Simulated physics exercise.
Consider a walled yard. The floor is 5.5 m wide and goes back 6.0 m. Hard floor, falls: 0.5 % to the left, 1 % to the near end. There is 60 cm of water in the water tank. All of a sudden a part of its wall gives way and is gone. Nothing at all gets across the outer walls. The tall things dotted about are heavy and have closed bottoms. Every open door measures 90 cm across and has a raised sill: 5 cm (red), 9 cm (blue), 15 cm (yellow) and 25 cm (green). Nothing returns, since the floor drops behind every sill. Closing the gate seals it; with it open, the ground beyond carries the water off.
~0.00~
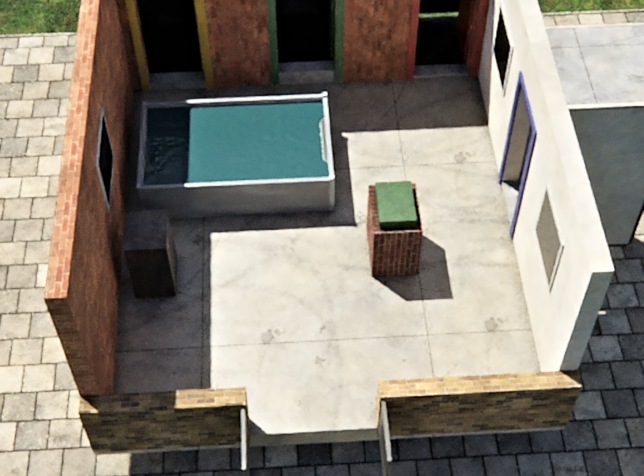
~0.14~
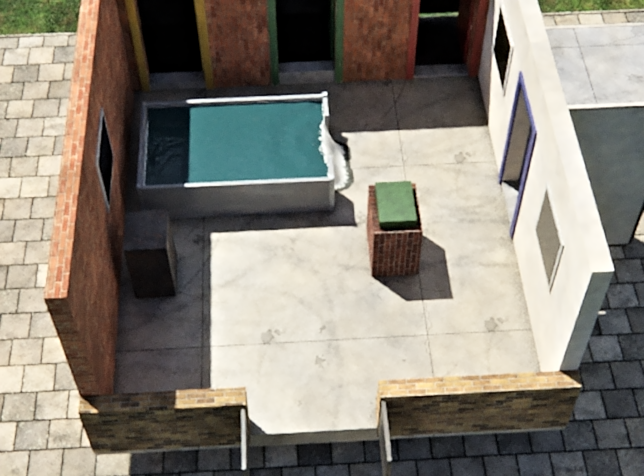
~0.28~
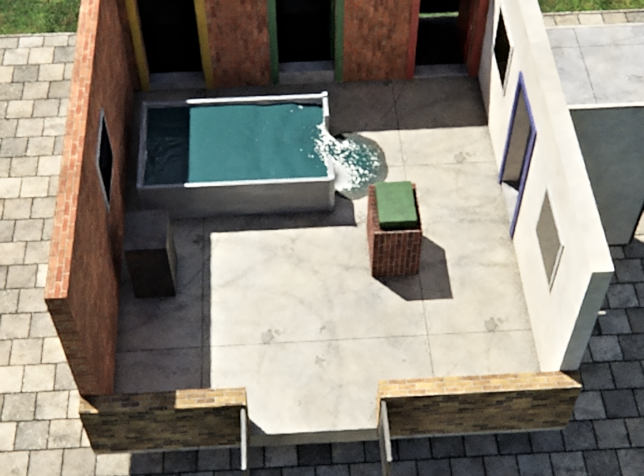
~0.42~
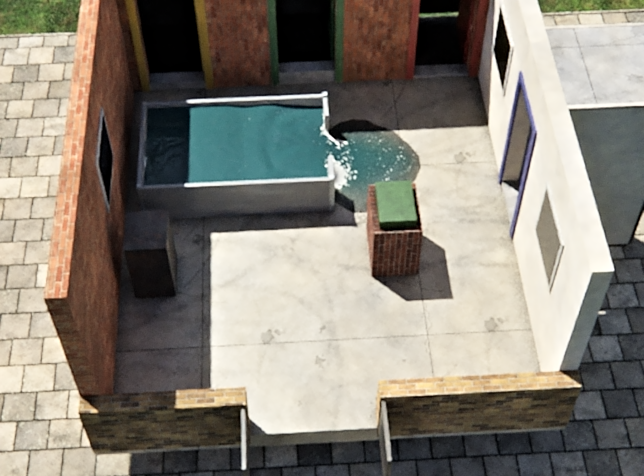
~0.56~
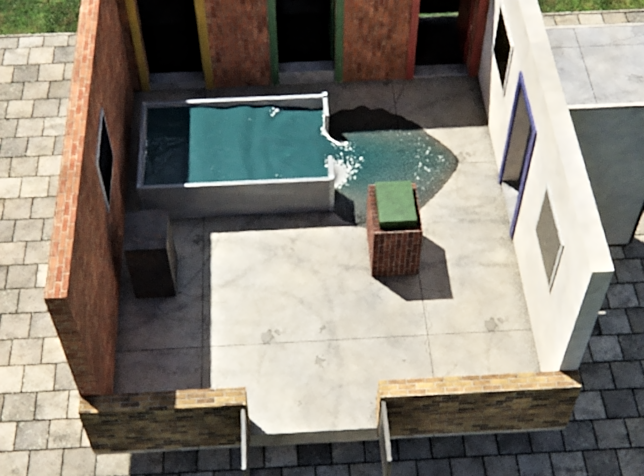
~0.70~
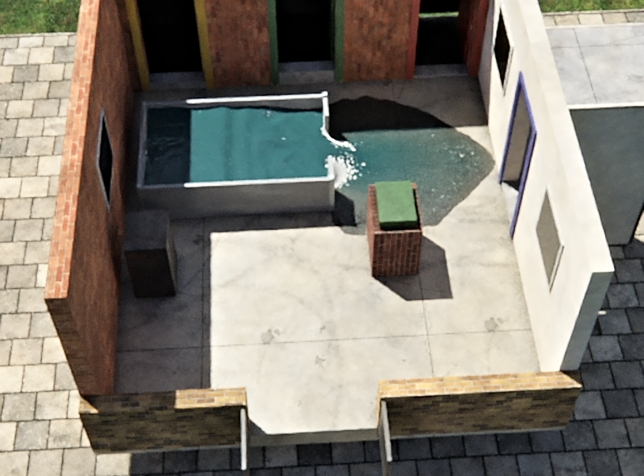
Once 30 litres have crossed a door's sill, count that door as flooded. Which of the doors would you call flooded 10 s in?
I would call the red door flooded; I would call the blue door flooded; I would call the yellow door not flooded; I would call the green door not flooded.
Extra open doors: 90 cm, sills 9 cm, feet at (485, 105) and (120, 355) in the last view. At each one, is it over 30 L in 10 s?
In that order: Above, not over.
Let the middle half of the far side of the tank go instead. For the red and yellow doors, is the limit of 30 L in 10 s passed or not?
Result against the limit at red: Limit broken; result at yellow: Limit broken.
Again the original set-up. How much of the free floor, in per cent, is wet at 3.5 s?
Close to 40 in a hundred parts are wet.
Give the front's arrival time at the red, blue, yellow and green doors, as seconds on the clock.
So red at 1.3 s, blue at 1.0 s, yellow at 5.5 s, and green at 3.6 s.
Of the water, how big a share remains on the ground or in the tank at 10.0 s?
I'd put it at some 80 percent still there.
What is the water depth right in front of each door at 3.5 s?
Door by door in cm, red shows 17, blue shows 18, yellow shows 0, green shows 1.
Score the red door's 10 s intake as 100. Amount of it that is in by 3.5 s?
About 40 per cent.
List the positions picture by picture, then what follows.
Still water, 60 cm deep, in the water tank at (235, 143), in the first picture.
Water pours out at (326, 157) and has run 0.5 m, to (343, 187); typically 8 cm deep outside, 60 cm at the water tank's back, in the second picture.
The front is at a hidden place, 0.9 m from the gap at (326, 159); 0.8 m2 of floor is under water; 60 cm left at the back of the water tank, in the third picture.
The front is at a hidden place, 1.3 m from the gap at (326, 158); 1.6 m2 of floor is under water; 60 cm left at the back of the water tank, in the fourth picture.
Water pours out at (326, 158) and has run 1.9 m, to (452, 163); typically 4 cm deep outside, 60 cm at the water tank's back, in the fifth picture.
The front is at (488, 161), 2.4 m from the gap at (326, 158); 4.1 m2 of floor is under water; 60 cm left at the back of the water tank, in the sixth picture.
After 1.4 s water covers 25 % of the floor and is deepest (36 cm) near (333, 166); red door 5 cm at the sill, 0 L in, blue door 19 cm at the sill, 7 L in, yellow door not reached, green door not reached.
After 2.2 s water covers 30 % of the floor and is deepest (34 cm) near (333, 166); red door 18 cm at the sill, 20 L in, blue door 22 cm at the sill, 44 L in, yellow door not reached, green door not reached.
After 3.5 s water covers 40 % of the floor and is deepest (22 cm) near (333, 166); red door 17 cm at the sill, 114 L in, blue door 18 cm at the sill, 107 L in, yellow door not reached, green door not reached.
After 6.0 s water covers 70 % of the floor and is deepest (18 cm) near (333, 166); red door 13 cm at the sill, 213 L in, blue door 14 cm at the sill, 152 L in, yellow door 2 cm at the sill, 0 L in, green door 3 cm at the sill, 0 L in.
After 10.0 s water covers 90 % of the floor and is deepest (11 cm) near (481, 404); red door 9 cm at the sill, 275 L in, blue door 8 cm at the sill, 165 L in, yellow door 9 cm at the sill, 0 L in, green door 3 cm at the sill, 0 L in.
